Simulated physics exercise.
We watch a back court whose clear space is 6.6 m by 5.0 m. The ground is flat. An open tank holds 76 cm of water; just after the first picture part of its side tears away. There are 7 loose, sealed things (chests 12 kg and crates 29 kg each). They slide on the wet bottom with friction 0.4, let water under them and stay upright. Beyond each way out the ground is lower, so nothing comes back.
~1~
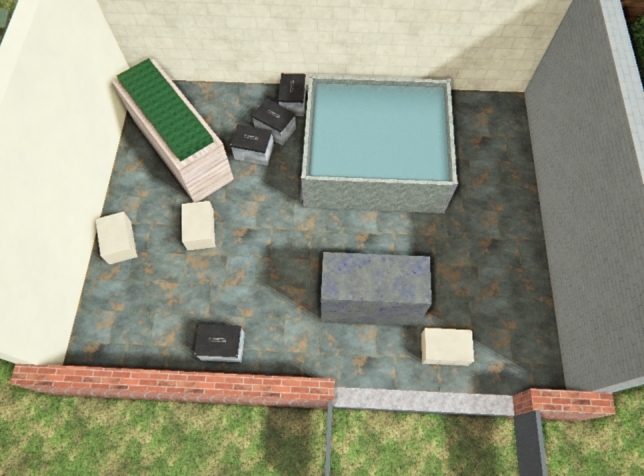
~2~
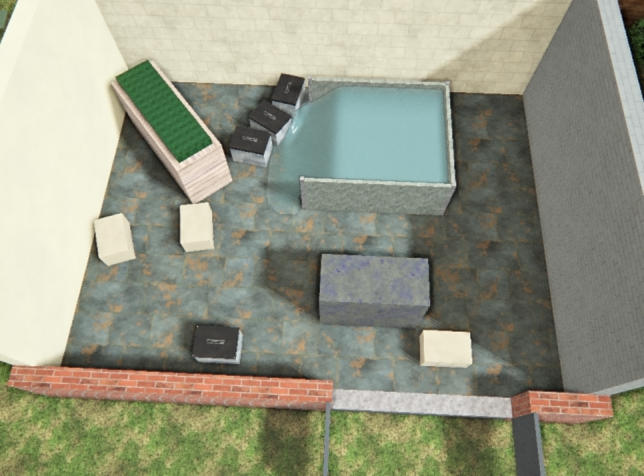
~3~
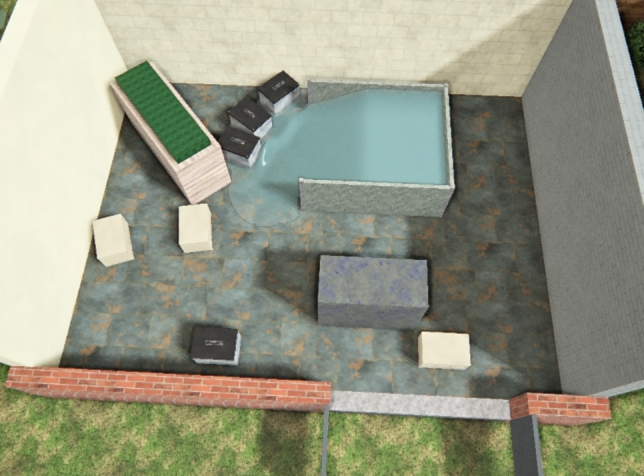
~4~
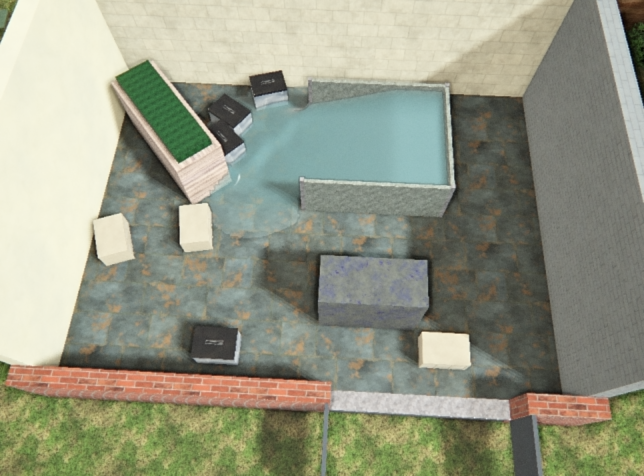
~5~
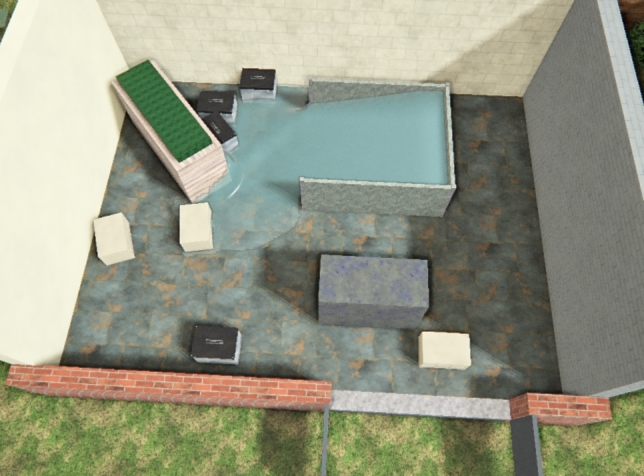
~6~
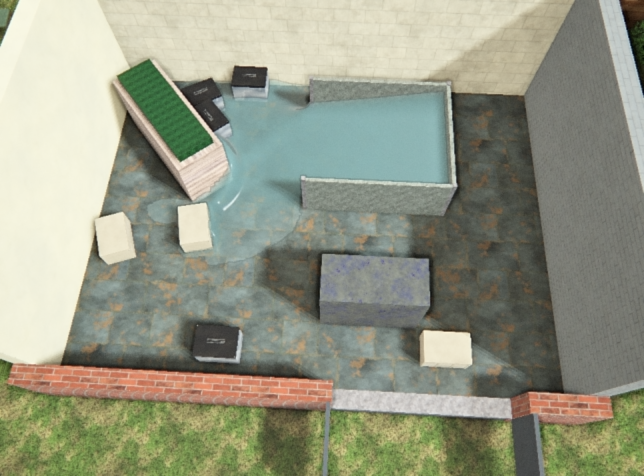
Water pouring from the open left side of a stone tank, spreading across paving and pushing three dark chests leftward.
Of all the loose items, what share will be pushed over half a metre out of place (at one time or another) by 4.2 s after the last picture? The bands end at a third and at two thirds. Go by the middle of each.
That comes to at least two thirds.
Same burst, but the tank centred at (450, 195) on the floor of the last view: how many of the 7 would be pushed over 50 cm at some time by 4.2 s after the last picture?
In that case 6 of them.
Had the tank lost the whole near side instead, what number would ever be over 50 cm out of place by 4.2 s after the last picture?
Then 4.
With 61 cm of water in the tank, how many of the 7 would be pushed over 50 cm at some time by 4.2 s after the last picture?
In that case 6 of them.
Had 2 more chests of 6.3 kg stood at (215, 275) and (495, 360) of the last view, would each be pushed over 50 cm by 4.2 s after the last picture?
In that order: More, under.
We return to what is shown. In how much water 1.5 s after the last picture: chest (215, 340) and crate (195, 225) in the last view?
About 4 and 14 cm.
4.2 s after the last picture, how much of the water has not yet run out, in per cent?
About 100 per cent.
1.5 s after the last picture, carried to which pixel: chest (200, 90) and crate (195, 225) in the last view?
Near (176, 64) and (70, 339).
Then, 0.4 s after the last picture 4 of 7 are over 50 cm from their spots; 3 afloat.
Then, 1.5 s after the last picture 4 of 7 are over 50 cm from their spots; 4 afloat.
Then, 2.8 s after the last picture 6 of 7 are over 50 cm from their spots; 5 afloat.
Then, 4.2 s after the last picture 5 of 7 are over 50 cm from their spots, and 6 have been at some point; 6 afloat.
